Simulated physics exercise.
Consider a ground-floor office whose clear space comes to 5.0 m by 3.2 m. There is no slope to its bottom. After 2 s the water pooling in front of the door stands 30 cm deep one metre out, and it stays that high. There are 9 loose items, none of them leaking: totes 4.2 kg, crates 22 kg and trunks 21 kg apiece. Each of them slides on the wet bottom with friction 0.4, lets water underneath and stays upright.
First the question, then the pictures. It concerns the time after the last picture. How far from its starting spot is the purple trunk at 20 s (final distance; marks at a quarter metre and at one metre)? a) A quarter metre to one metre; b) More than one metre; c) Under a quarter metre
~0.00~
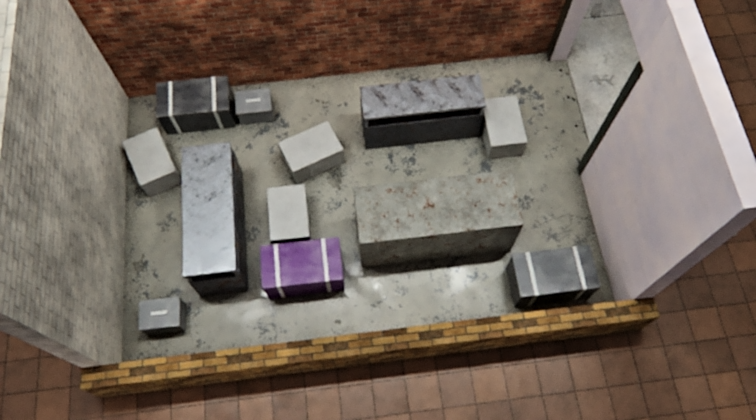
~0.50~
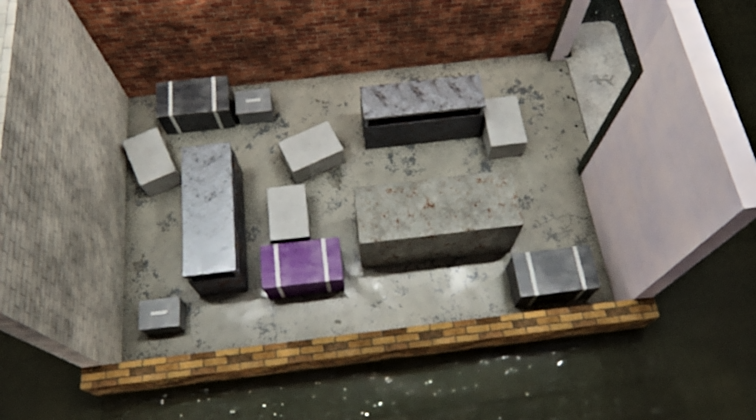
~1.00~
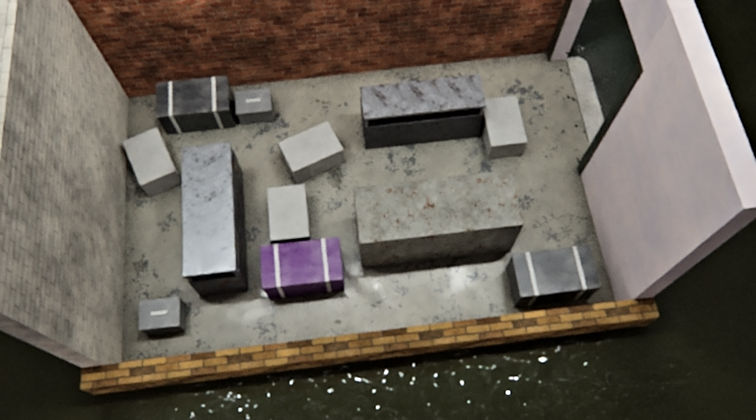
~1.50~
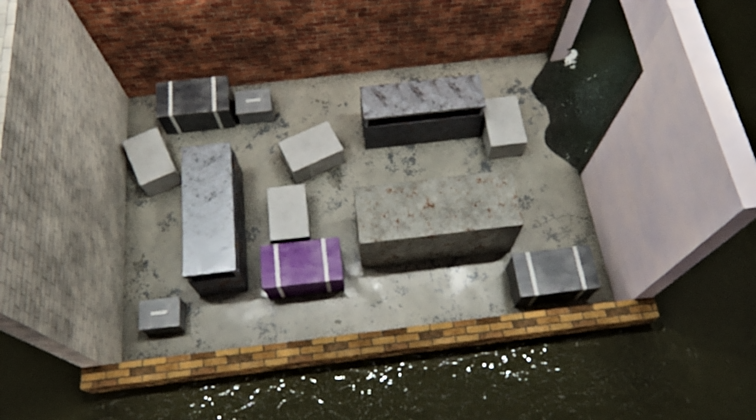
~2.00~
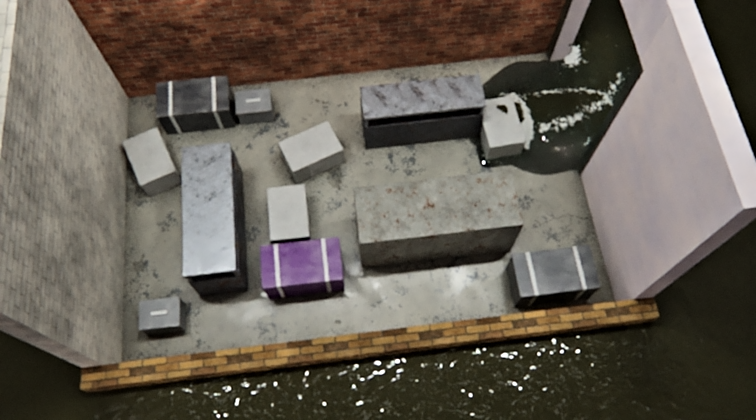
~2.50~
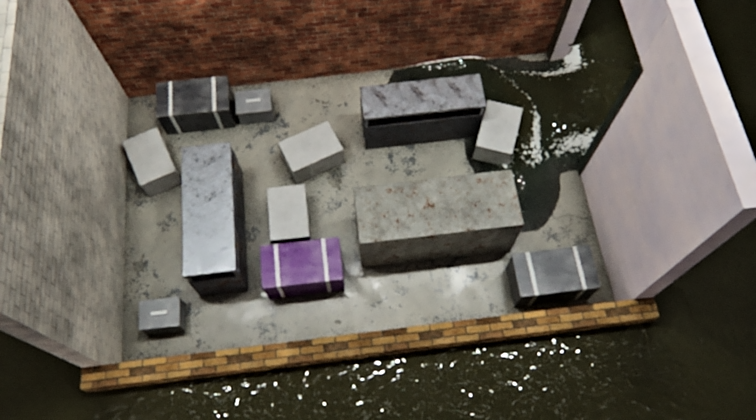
More than one metre.
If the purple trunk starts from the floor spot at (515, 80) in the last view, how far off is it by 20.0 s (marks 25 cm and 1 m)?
By then it winds up well off.
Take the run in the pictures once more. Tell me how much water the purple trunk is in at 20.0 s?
Roughly 27 cm deep.
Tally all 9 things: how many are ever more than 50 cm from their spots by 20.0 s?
That comes to 9.
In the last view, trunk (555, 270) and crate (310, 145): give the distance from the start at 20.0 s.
First 250 cm, then 200 cm.
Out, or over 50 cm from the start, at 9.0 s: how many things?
The count is 7.
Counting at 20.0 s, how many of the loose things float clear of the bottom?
It comes to 9 of them.
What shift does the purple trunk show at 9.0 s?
Around 100 centimetres.
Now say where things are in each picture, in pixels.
The first frame shows the purple trunk at (301, 262) rests on the ground; water covers 0.0 m2; 0 of 9 have shifted.
The second frame shows the purple trunk at (301, 262) rests on the ground; 0.0 m2 under water; 0 of 9 have shifted.
The third frame shows the purple trunk at (301, 262) rests on the ground; water covers 0.0 m2; 0 of 9 have shifted.
The fourth frame shows the purple trunk at (301, 262), on the bottom; 0.2 m2 under water; 0 of 9 have shifted.
The fifth frame shows the purple trunk at (301, 262), on the bottom; 1.1 m2 under water; 0 of 9 have shifted.
The sixth frame shows the purple trunk at (301, 262) rests on the ground; water covers 2.6 m2; 1 of 9 have shifted.
After 4.0 s the purple trunk is near (301, 262), 0.0 m from its start, aground; 1 afloat.
After 9.0 s the purple trunk is near (401, 277), 1.0 m from its start, afloat; 9 afloat.
After 16.0 s the purple trunk is near (546, 193), 2.5 m from its start, afloat; 9 afloat.
After 20.0 s the purple trunk is near (415, 141), 1.7 m from its start, afloat; 9 afloat.
